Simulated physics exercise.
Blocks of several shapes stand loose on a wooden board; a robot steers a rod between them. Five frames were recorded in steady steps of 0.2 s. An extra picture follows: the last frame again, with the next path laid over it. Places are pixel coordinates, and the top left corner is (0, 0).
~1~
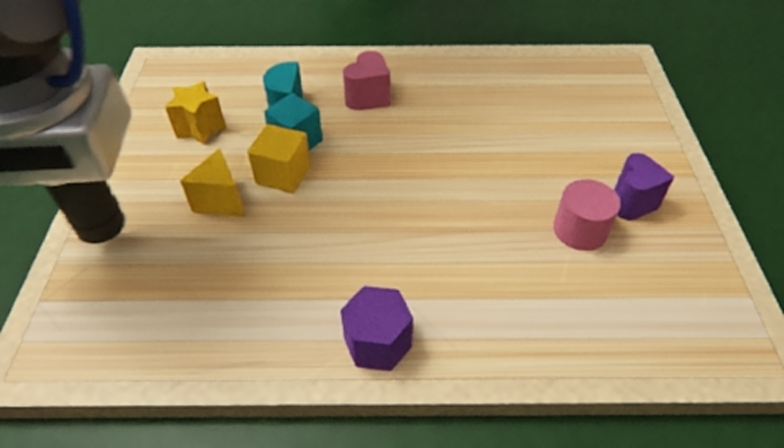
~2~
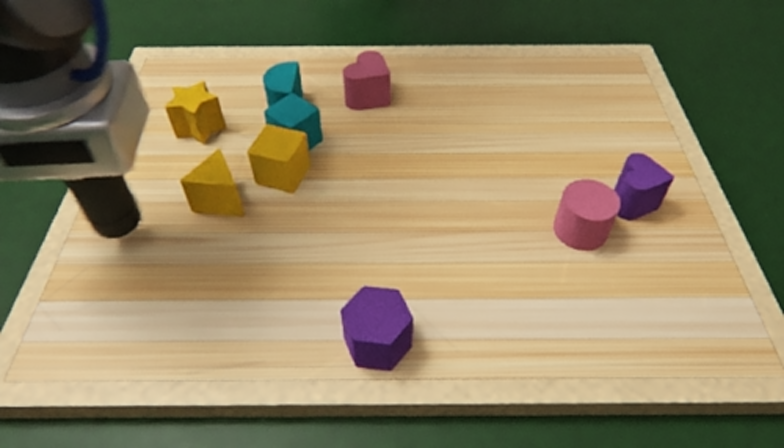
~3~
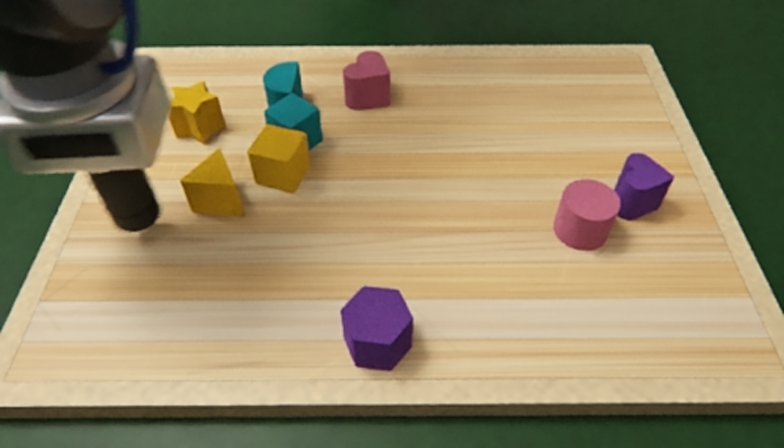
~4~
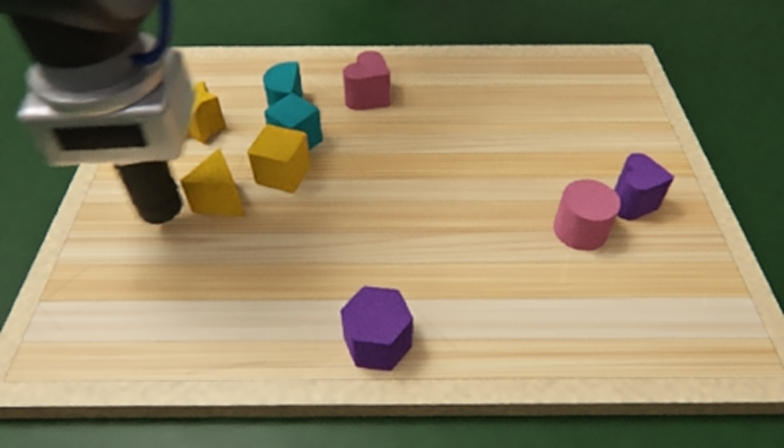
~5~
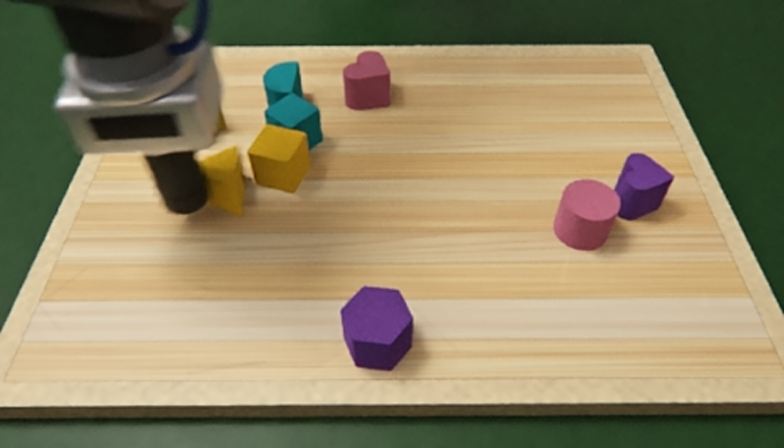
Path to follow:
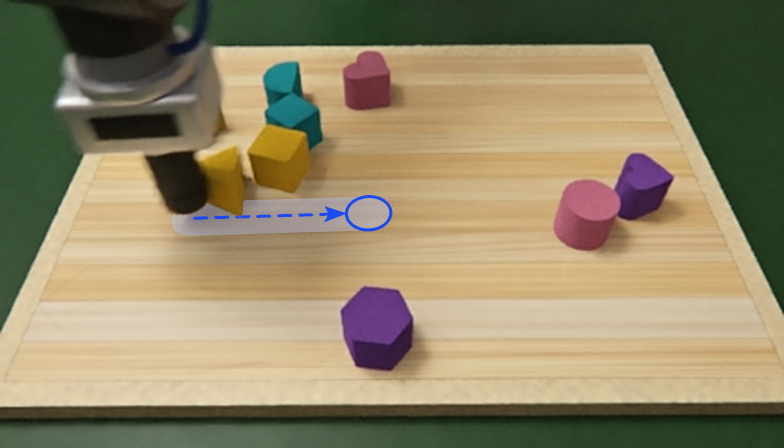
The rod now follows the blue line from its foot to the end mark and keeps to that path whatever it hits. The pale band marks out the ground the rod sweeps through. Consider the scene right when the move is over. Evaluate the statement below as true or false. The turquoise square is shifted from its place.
That claim is false.
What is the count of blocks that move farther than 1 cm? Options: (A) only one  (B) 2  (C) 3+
That would be A.
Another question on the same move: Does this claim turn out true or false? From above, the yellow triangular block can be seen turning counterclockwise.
True - the claim holds.
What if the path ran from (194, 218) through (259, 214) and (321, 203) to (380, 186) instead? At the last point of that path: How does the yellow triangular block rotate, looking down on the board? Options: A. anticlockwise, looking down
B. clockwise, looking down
My pick is A.
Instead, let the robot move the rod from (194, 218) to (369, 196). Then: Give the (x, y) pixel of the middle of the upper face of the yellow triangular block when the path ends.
The spot you're after is about (243, 151) in the image.
Path on the board, straight from (194, 218) to (369, 213).
What follows on the original path. One third of the way, rod (248, 198); yellow triangular block (237, 156), turned 30° anticlockwise; yellow square (280, 140).
Two thirds of the way, rod (310, 196); yellow triangular block (237, 156), turned 30° anticlockwise; yellow square (280, 140).
At the end, rod (368, 194); yellow triangular block (237, 156), turned 30° anticlockwise; yellow square (280, 140); turquoise square in place.
